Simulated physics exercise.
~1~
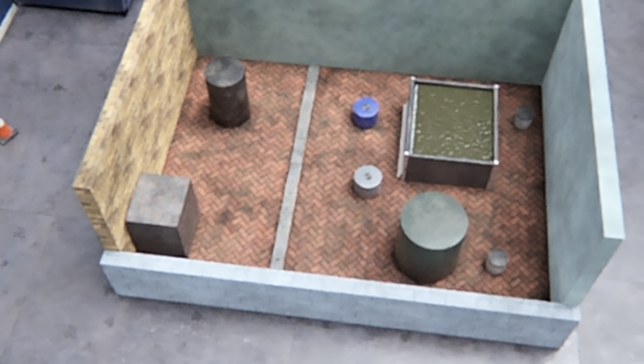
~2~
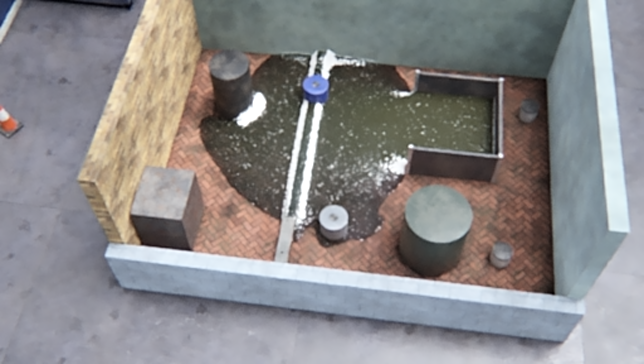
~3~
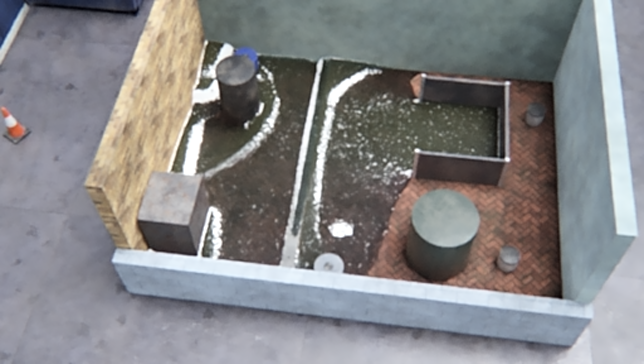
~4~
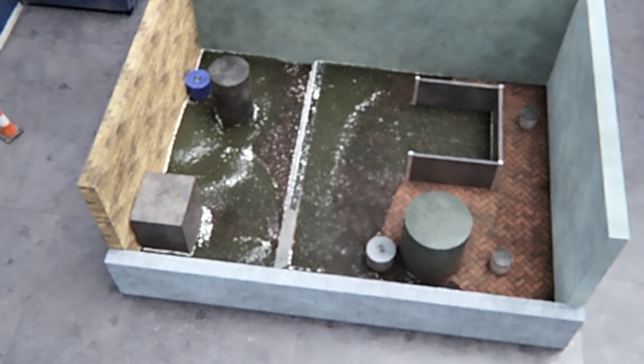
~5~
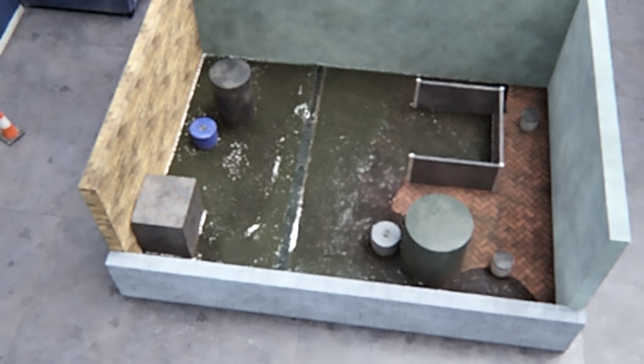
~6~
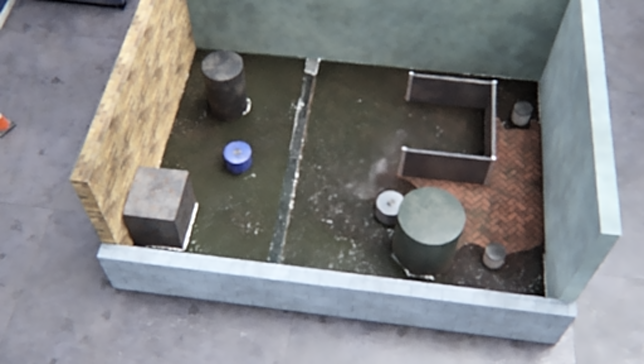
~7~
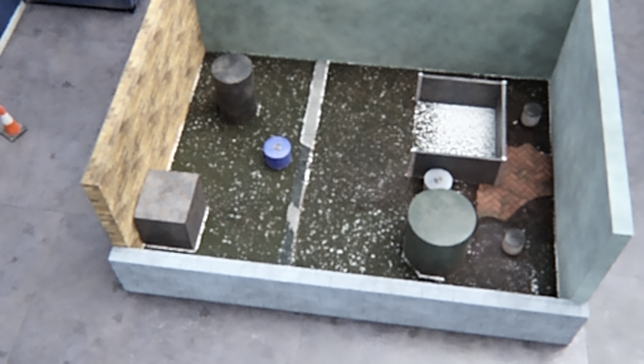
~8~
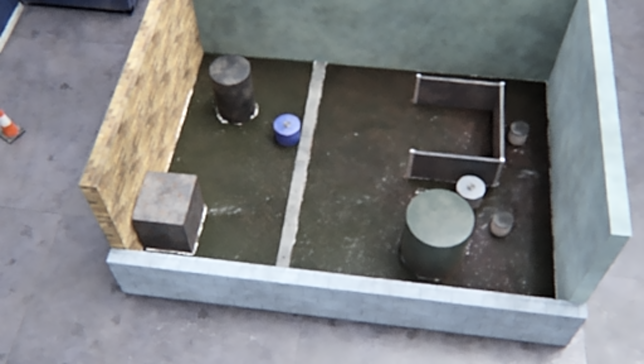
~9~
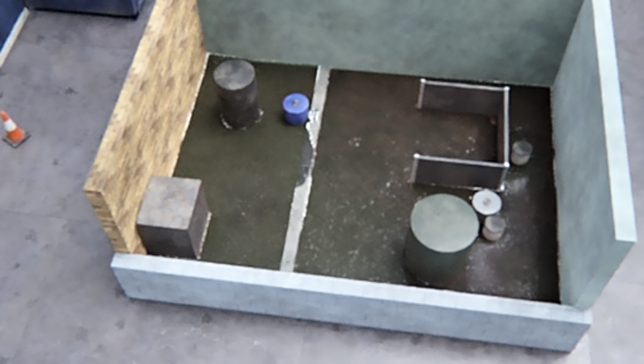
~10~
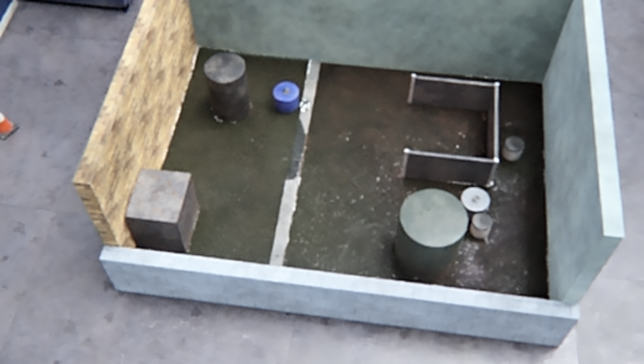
At the start, a walled yard with a brick floor holds a square tank of murky water, a blue tub, small grey pails, and larger fixed-looking blocks and cylinders, with a low kerb running across. The tank's left side opens and dark water surges left, carrying the blue tub over the kerb. The tub swings past the dark cylinder near the left wall, then drifts down and back right. Meanwhile one pale pail slides toward the near wall, then moves right past the big green cylinder. Water finally covers the floor, with the tub beside the kerb's left side and two pails close together at right.
